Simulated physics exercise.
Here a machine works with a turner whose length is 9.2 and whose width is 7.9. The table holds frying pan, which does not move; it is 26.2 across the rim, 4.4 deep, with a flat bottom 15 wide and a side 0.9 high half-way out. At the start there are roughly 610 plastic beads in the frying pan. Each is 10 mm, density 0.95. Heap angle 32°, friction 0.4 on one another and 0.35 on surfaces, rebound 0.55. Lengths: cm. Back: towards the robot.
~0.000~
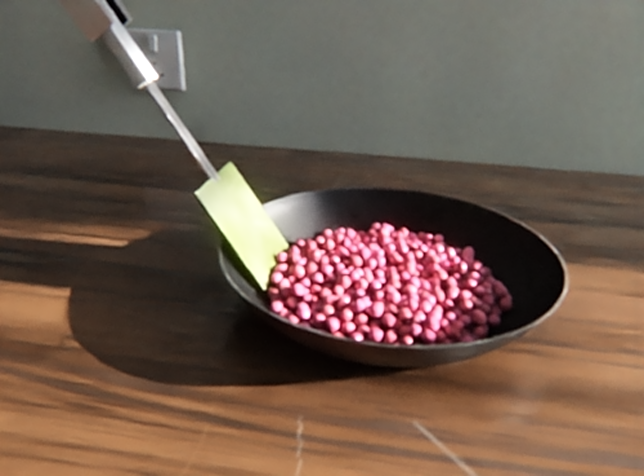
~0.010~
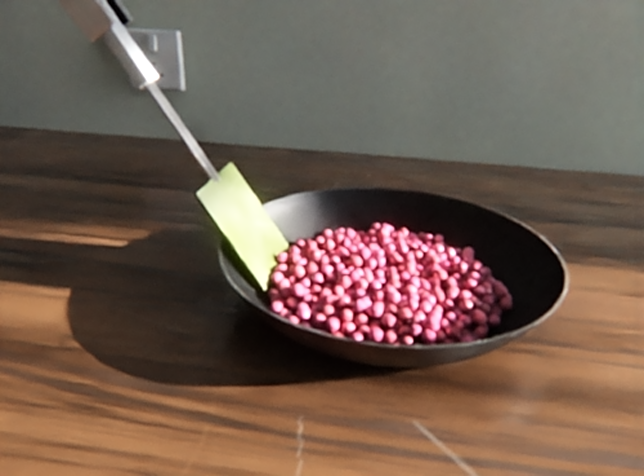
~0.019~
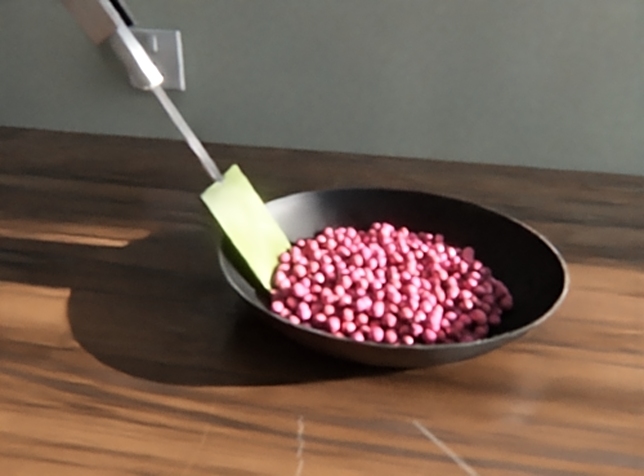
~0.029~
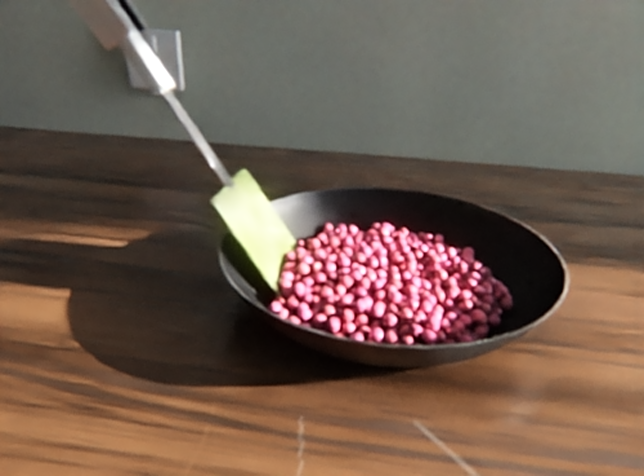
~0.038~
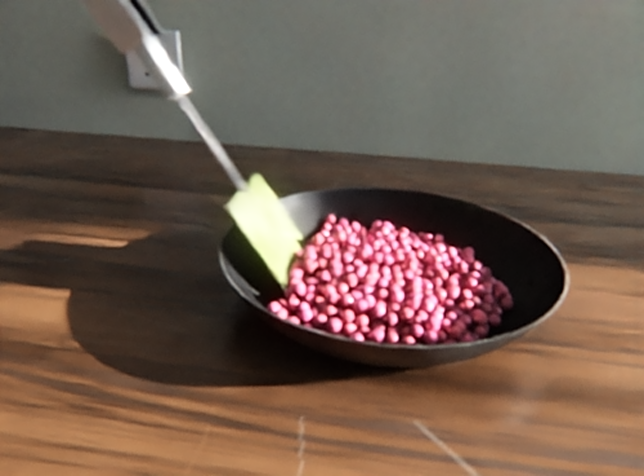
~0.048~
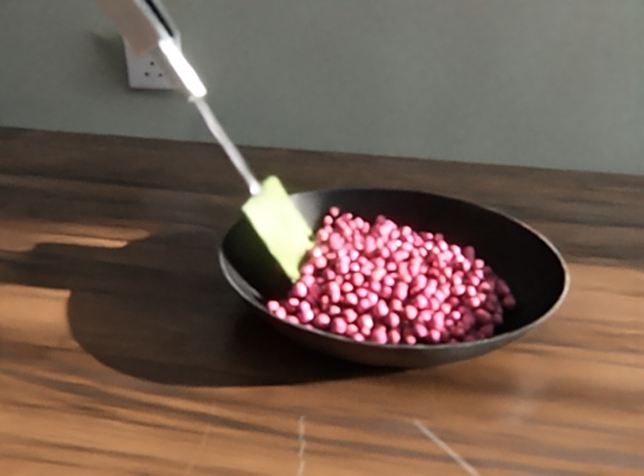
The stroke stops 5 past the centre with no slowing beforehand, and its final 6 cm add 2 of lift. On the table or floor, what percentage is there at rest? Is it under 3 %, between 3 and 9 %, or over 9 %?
It is over 9 %.
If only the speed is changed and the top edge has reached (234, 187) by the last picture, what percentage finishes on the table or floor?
That share would be about 0 percent.
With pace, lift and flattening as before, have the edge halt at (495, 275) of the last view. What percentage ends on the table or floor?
Close to 25 per cent finishes on the table or floor.
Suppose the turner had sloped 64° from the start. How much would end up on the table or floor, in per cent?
Estimate for that slope: Some 10 per cent.
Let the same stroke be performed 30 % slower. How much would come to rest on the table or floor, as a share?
Roughly 0 in a hundred.
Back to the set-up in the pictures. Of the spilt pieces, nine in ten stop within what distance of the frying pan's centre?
I'd put it at about 75 centimetres.
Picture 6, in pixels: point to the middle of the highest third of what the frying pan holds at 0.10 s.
Near pixel (404, 264).
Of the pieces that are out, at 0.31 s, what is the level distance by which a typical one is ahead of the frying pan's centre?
22 cm.
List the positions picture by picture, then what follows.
In the first picture, the turner top edge at (213, 176), sloping 56°; upper third of the load around (383, 275), from x 275 to 505, top at y 230; 614 in the frying pan.
In the second picture, the turner top edge at (214, 177), sloping 56°; upper third of the load around (383, 275), from x 275 to 505, top at y 230.
In the third picture, the turner top edge at (219, 179), sloping 56°; upper third of the load around (381, 274), from x 275 to 505, top at y 230.
In the fourth picture, the turner top edge at (229, 184), sloping 56°; upper third of the load around (379, 270), from x 275 to 505, top at y 230.
In the fifth picture, the turner top edge at (243, 188), sloping 56°; upper third of the load around (370, 268), from x 275 to 505, top at y 220.
In the sixth picture, the turner top edge at (259, 191), sloping 56°; upper third of the load around (375, 267), from x 270 to 510, top at y 210; 614 in the frying pan.
After 0.07 s, sloping 56°, highest piece 6 above the table; 614 in the frying pan.
After 0.10 s, sloping 56°, highest piece 7 above the table; 614 in the frying pan.
After 0.31 s, sloping 56°, highest piece 6 above the table; 540 in the frying pan, 68 on the table or floor, 6 on the blade or in flight.
After 1.36 s, sloping 56°, highest piece 4 above the table; 540 in the frying pan, 74 on the table or floor.
In the end, 540 in the frying pan, 74 on the table or floor. That is 12 % on the table or floor.
